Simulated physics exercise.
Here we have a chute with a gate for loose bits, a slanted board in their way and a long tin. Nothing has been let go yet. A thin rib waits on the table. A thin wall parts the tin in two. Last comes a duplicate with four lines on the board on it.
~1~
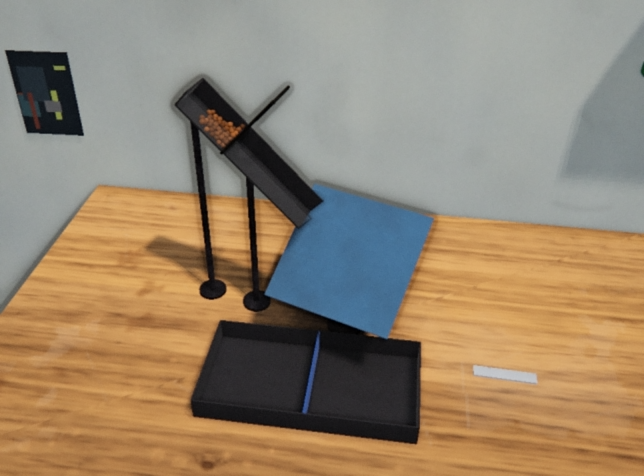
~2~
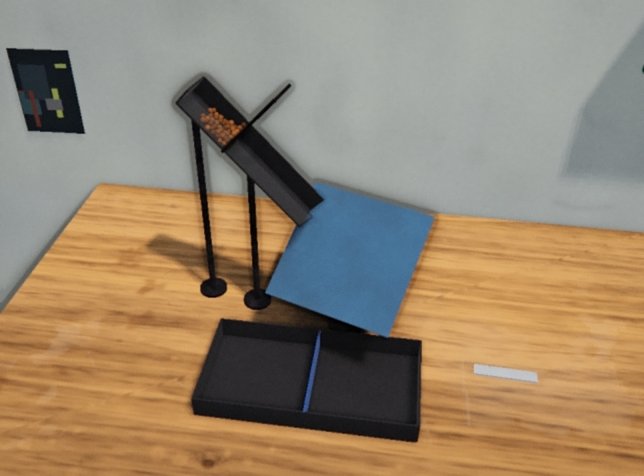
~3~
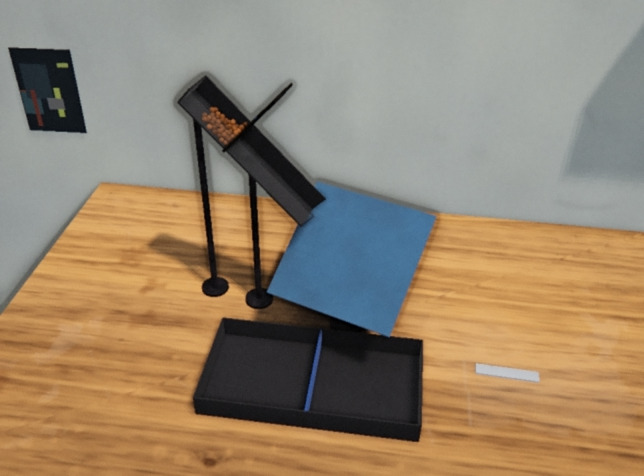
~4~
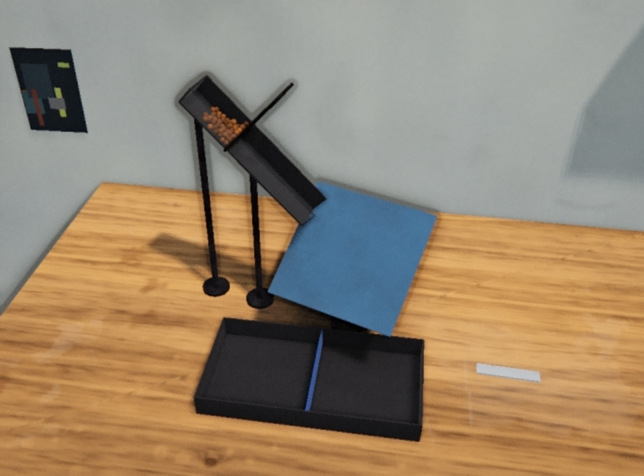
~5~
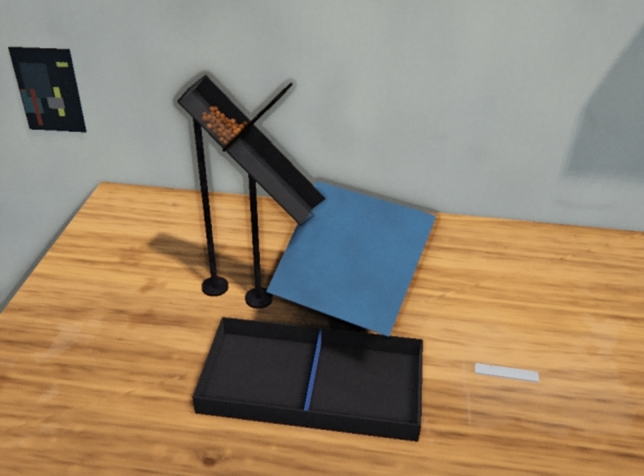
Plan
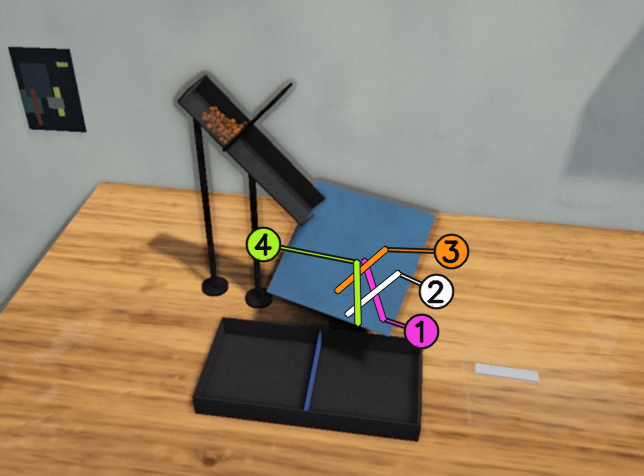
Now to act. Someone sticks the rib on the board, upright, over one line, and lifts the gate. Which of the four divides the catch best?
Go for 2.
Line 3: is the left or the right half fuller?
Left.
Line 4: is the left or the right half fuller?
More lands on the right.
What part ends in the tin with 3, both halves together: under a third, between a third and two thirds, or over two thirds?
It is over two thirds.
On the marked copy, line 1 from (364, 261) to (383, 319); line 2 from (397, 273) to (347, 313); line 3 from (385, 249) to (337, 290); line 4 from (356, 262) to (358, 323).
For line 1, of what is caught, a small part in the left half, most in the right.
For line 2, of what is caught, about half in the left half, about half in the right.
For line 3, of what is caught, nearly all in the left half, a stray few in the right.
For line 4, of what is caught, about a quarter in the left half, most in the right.
